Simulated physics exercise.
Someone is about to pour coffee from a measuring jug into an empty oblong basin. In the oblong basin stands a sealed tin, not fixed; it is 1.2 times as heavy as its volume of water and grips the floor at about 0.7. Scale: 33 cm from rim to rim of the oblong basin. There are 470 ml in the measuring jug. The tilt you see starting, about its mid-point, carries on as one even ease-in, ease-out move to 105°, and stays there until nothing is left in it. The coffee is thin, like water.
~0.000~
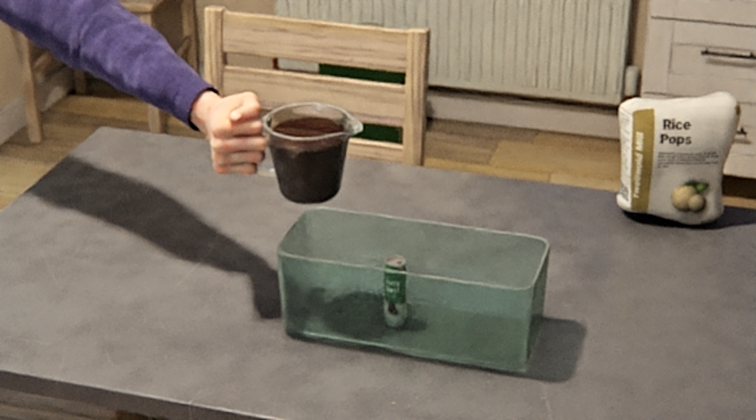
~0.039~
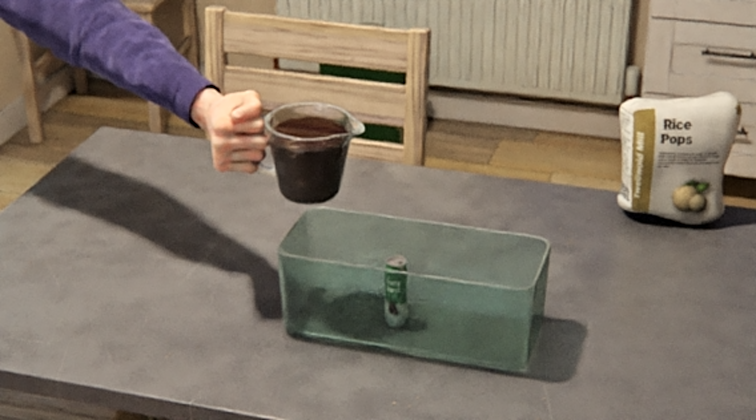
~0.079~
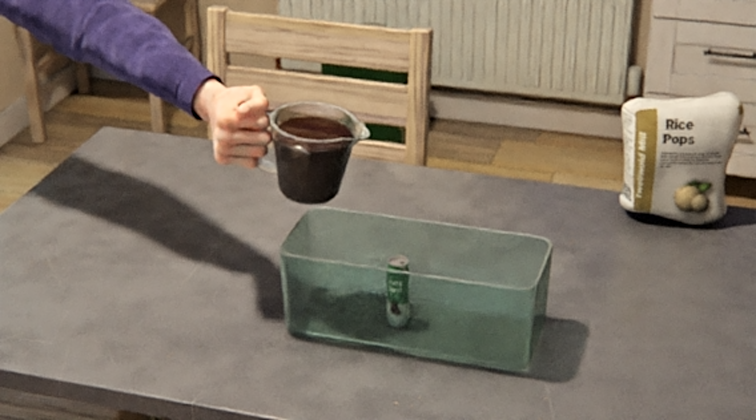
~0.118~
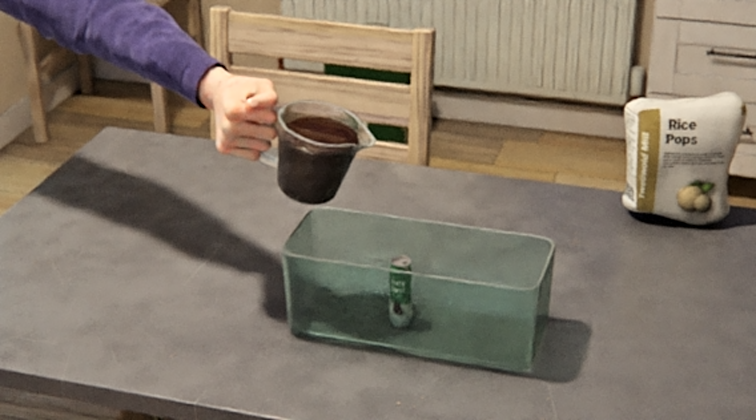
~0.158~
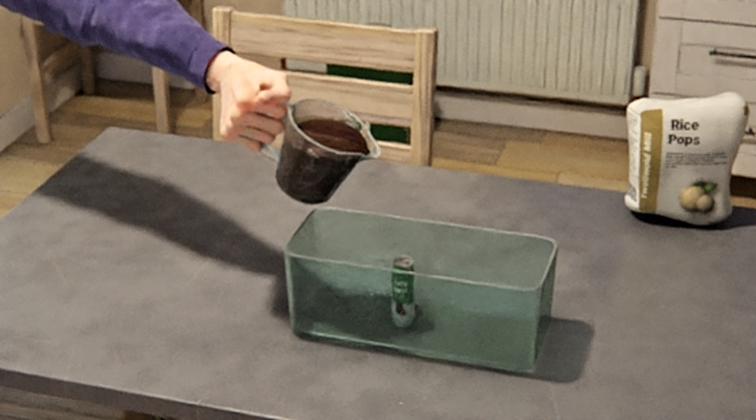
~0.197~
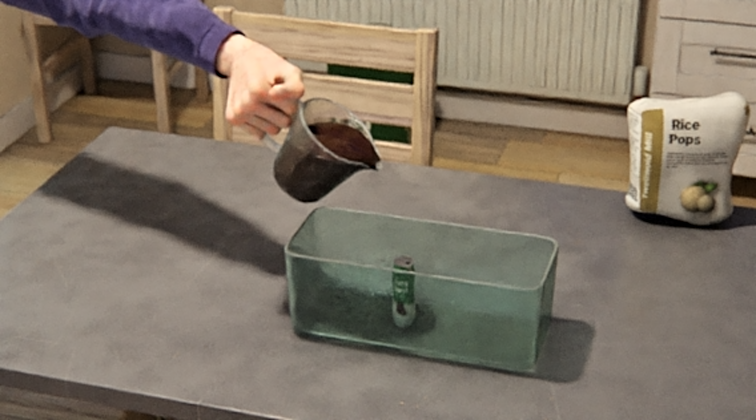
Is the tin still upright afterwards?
It falls.
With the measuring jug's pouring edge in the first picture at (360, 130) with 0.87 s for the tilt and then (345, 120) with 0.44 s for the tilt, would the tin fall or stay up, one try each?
First it goes over; then it topples.
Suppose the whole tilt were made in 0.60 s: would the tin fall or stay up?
The tin goes over.
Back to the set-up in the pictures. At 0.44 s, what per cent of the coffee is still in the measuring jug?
Near 36 in a hundred.
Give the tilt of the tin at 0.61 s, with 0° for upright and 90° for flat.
About 0°.
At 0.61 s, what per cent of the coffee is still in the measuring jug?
Near 4 in a hundred.
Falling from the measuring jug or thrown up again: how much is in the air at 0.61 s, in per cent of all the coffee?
Some 5 per cent.
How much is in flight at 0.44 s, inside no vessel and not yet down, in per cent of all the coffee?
Near 22 in a hundred.
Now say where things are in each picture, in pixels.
Tilt 0°; pouring edge (362, 129); surface from (273, 126) to (349, 135); the oblong basin's rim runs from (291, 230) to (542, 266); the tin's top is at (395, 264), in the first frame.
Tilt 2°; pouring edge (364, 130); surface from (275, 125) to (349, 135), in the second frame.
Tilt 7°; pouring edge (369, 135); surface from (279, 124) to (353, 138), in the third frame.
Tilt 14°; pouring edge (375, 144); surface from (285, 124) to (361, 141), in the fourth frame.
Tilt 25°; pouring edge (380, 155); surface from (291, 128) to (368, 146), in the fifth frame.
Tilt 37°; pouring edge (382, 168); surface from (289, 136) to (379, 158); 1 per cent is over the edge, in the sixth frame.
By 0.44 s the tilt is 102° and 35 per cent is still to pour; the tin stands where it began.
By 0.61 s the tilt is 105° and 4 per cent is still to pour; the tin stands 2 cm from where it began.
By 0.79 s the tilt is 105° and 0 per cent is still to pour; the tin leans 33°.
By 0.99 s the tilt is 105° and 0 per cent is still to pour; the tin lies on its side.
At rest the tin lies on its side.
